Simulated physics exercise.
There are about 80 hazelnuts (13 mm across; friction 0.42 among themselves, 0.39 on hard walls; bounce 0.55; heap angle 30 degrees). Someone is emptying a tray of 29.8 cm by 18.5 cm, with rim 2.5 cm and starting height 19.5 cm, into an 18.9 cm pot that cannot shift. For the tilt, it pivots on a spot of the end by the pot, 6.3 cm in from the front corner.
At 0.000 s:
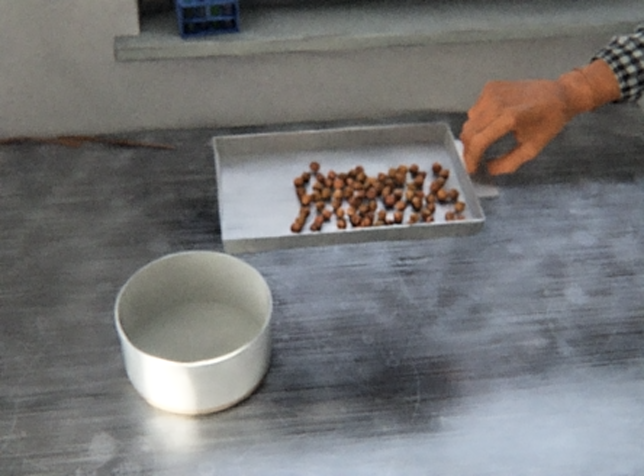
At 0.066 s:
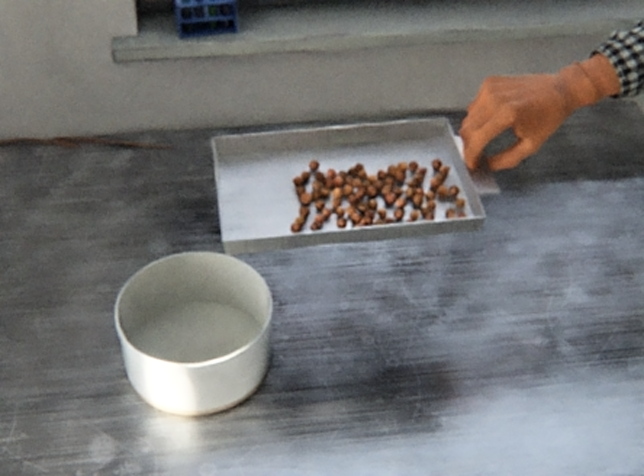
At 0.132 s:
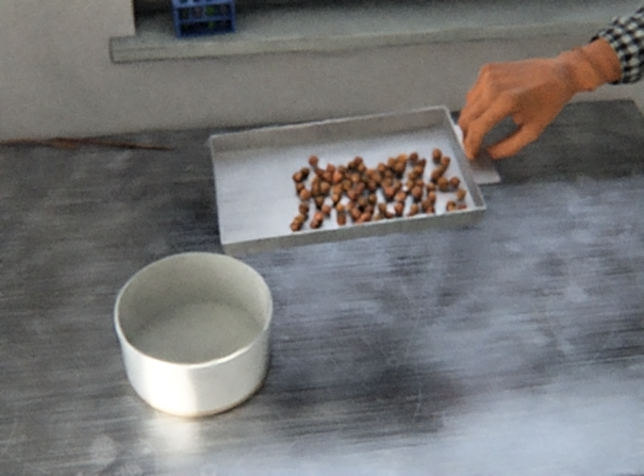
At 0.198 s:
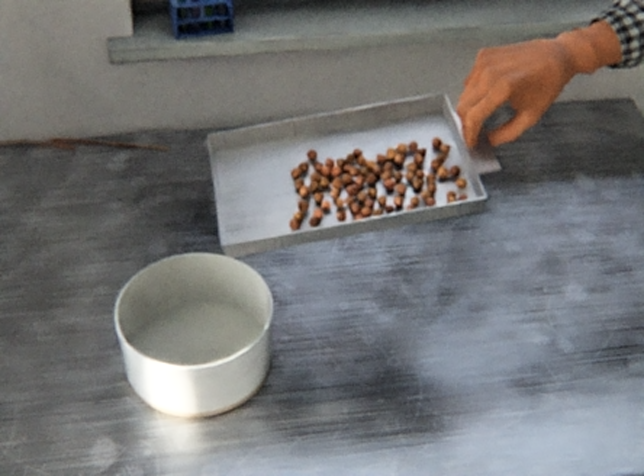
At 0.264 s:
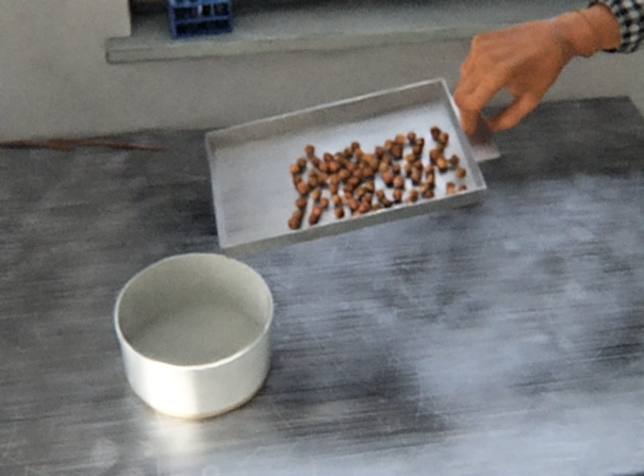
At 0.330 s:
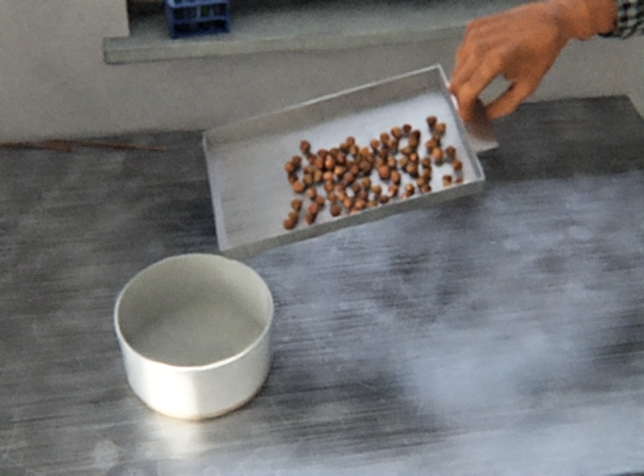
The video shows a hand in a checked sleeve raising the right end of a shallow tray of brown hazelnuts, tilting it steadily toward the left, while a round metal pot stands still on the dark table in front.
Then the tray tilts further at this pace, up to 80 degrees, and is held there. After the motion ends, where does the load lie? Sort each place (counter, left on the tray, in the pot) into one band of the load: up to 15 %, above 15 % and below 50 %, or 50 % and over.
Counter: Up to 15 %; tray: 50 % and over; pot: Up to 15 %.
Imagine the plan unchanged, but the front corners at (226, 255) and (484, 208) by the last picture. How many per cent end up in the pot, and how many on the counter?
Pot 30, counter 30.
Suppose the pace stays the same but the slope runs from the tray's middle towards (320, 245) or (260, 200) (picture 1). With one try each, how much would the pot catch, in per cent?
Roughly 35 per cent on the first try and 5 per cent on the second.
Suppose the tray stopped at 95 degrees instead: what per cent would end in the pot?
Around 100 per cent, then.
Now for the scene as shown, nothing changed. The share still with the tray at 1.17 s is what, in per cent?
Roughly 100 per cent.
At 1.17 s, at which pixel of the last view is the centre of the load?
Load centre: About (251, 209) px.
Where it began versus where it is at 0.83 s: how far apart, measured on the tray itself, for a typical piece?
Displacement on the tray: Roughly 12 cm.
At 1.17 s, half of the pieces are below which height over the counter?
Roughly 24 centimetres, give or take.
After 0.83 s, tilt 47 degrees; the tray holds 100 %, the pot 0 %.
After 1.17 s, tilt 67 degrees; the tray holds 100 %, the pot 0 %.
After 1.59 s, tilt 80 degrees; the tray holds 100 %, the pot 0 %.
At rest (2.7 s), counter 0 %, tray 100 %, pot 0 %.
